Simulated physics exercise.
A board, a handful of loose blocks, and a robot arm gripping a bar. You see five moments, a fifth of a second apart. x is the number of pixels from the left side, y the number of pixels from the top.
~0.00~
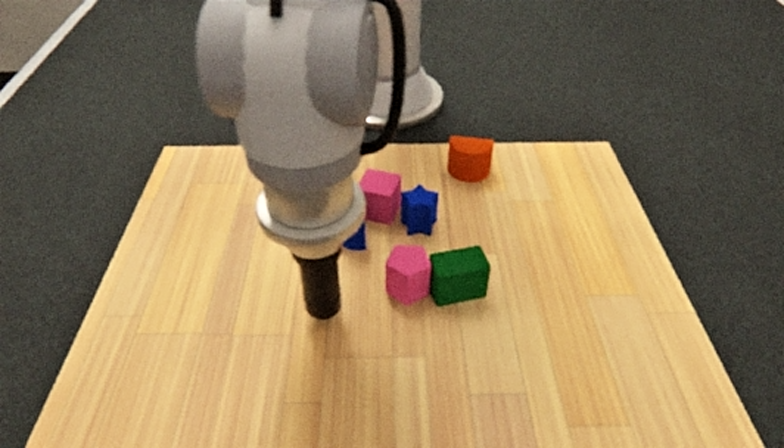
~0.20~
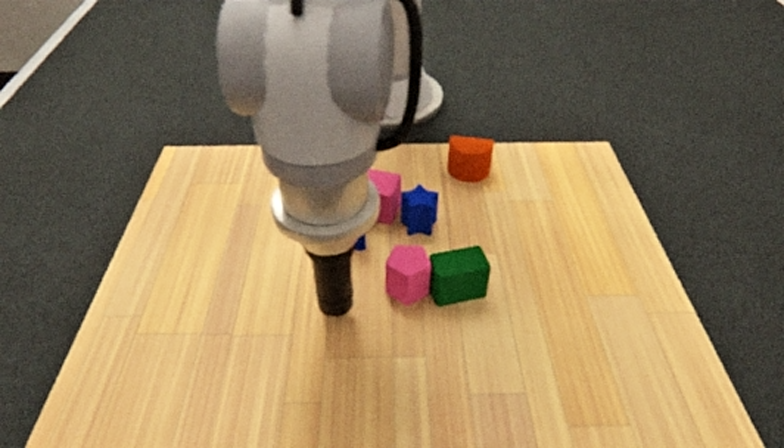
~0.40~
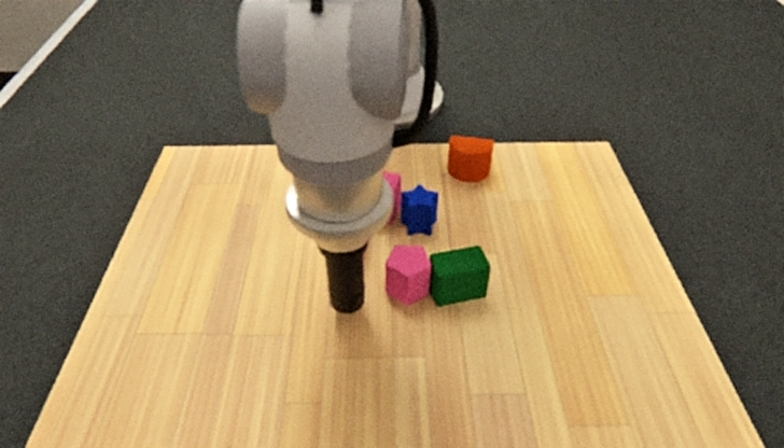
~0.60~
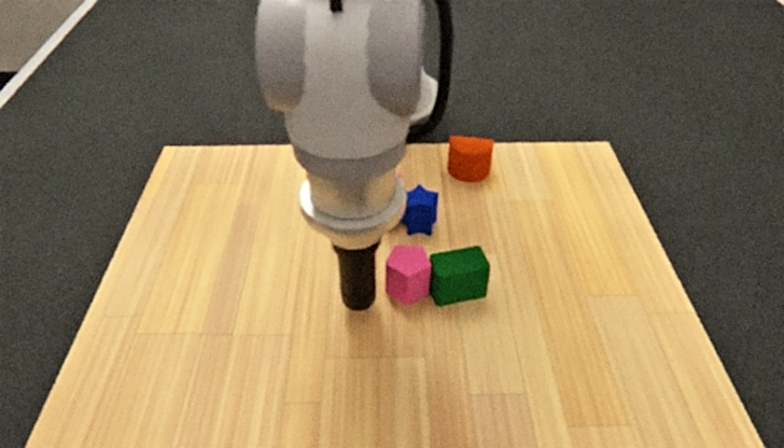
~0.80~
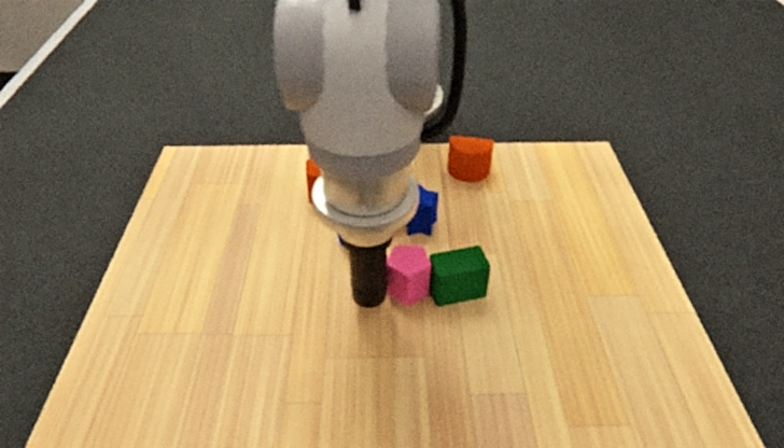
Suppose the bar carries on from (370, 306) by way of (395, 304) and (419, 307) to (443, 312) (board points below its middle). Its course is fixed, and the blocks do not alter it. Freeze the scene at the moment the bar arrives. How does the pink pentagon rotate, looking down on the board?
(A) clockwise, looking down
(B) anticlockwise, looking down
Correct choice: B.
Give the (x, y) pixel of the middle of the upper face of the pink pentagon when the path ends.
The centre of its top face lies at (428, 250).
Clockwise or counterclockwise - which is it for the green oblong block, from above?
It turns round clockwise.
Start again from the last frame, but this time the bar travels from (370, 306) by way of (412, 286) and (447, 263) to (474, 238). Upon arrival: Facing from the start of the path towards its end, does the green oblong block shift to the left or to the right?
Heads right.
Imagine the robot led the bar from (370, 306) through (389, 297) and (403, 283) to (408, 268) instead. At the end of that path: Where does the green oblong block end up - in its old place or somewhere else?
That one moves away.
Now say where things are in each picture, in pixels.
The first picture shows bar's lower end at (324, 307); pink pentagon at (409, 259); green oblong block at (460, 260).
The second picture shows bar at (336, 304); blocks still.
The third picture shows bar at (348, 301); blocks still.
The fourth picture shows bar at (359, 298); blocks still.
The fifth picture shows bar at (370, 295); pink pentagon at (409, 259); green oblong block at (460, 260).
What follows on the original path. Halfway along, bar at (408, 295); pink pentagon at (427, 251), turned 20° anticlockwise; green oblong block at (477, 255), turned 25° clockwise.
At the end, bar at (444, 301); pink pentagon at (428, 250), turned 25° anticlockwise; green oblong block at (478, 255), turned 25° clockwise.
